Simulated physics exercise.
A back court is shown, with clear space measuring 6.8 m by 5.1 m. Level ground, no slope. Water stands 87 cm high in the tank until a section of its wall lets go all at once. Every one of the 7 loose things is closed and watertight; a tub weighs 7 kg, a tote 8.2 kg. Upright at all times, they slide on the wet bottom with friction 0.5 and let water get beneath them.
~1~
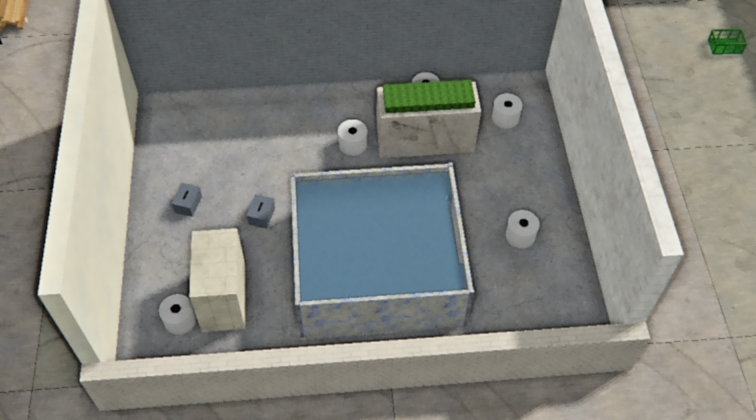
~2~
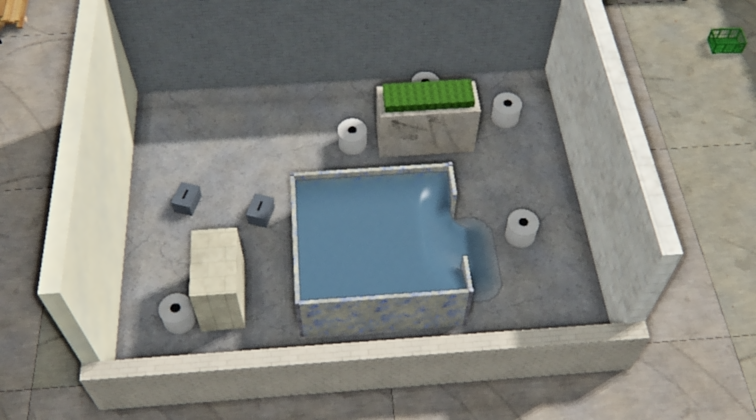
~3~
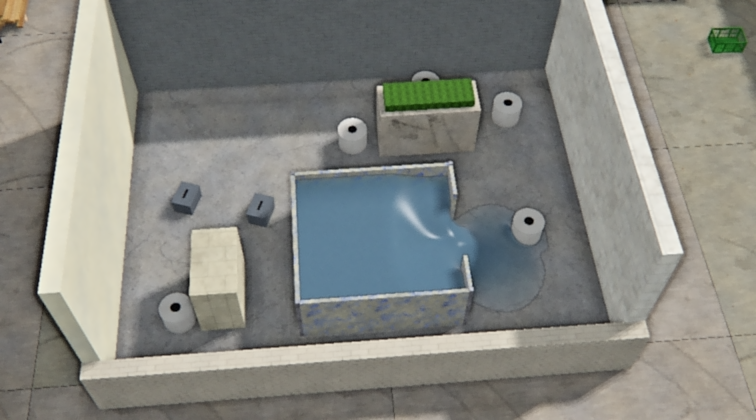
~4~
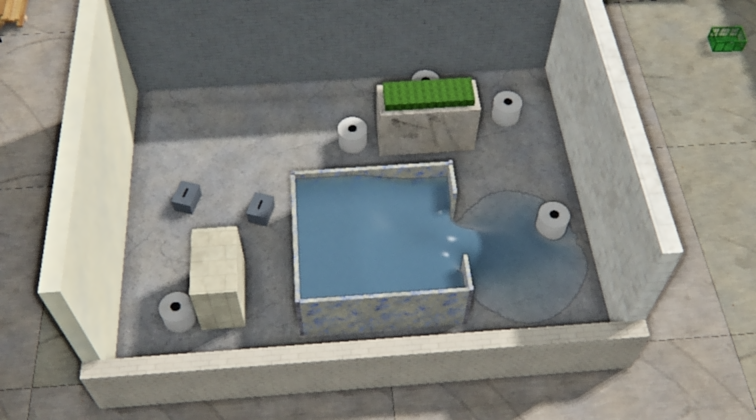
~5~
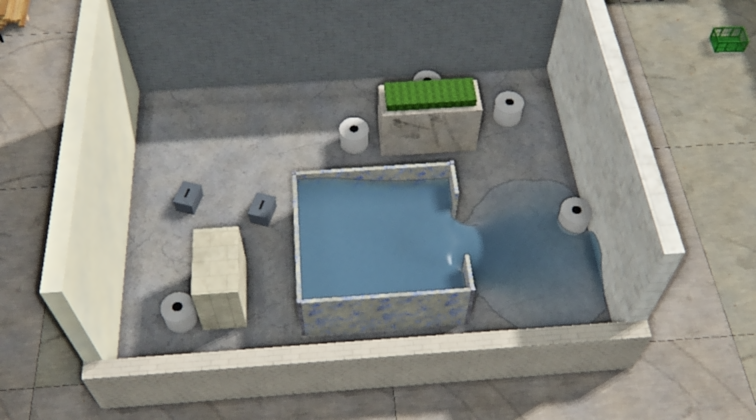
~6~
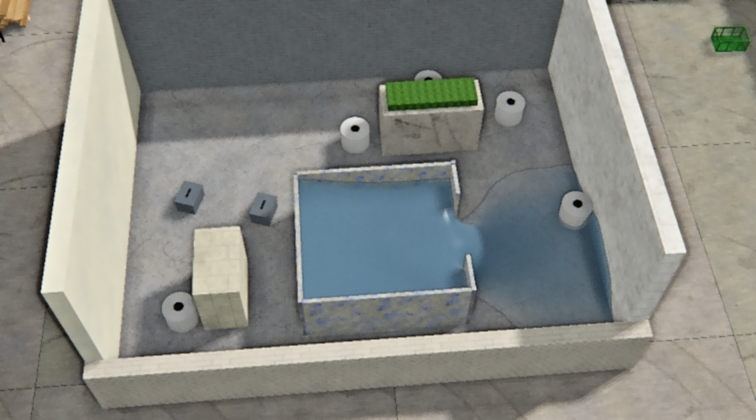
The clip shows a walled court with a pool of water whose right side opens, letting water pour out and spread across the floor to the right wall, pushing one white tub rightward while the other objects stay put.
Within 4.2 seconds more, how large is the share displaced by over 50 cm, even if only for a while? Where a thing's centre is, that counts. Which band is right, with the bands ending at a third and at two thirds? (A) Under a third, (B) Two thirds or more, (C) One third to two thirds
One third to two thirds (C).
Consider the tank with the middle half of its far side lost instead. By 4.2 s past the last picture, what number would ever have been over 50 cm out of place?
Then 6.
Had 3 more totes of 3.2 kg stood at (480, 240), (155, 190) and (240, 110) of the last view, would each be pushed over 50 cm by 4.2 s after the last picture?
The first comes out beyond the limit, the second within the limit, the third beyond the limit.
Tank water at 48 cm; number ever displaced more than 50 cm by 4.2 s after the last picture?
I count 3 of them in that case.
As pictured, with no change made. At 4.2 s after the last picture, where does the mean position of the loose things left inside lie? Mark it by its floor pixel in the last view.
Mean position approx. (217, 189).
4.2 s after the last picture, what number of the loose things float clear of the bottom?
Count at that moment: 1.
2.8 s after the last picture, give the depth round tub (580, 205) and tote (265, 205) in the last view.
Depth approx. 8 cm / 0 cm.
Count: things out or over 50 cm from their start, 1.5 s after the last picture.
2 of them.
Then, 0.4 s after the last picture 1 of 7 are over 50 cm from their spots; 1 afloat.
Then, 1.5 s after the last picture 2 of 7 are over 50 cm from their spots; 1 afloat.
Then, 2.8 s after the last picture 3 of 7 are over 50 cm from their spots; 2 afloat.
Then, 4.2 s after the last picture 3 of 7 are over 50 cm from their spots, and 3 have been at some point; 1 afloat.
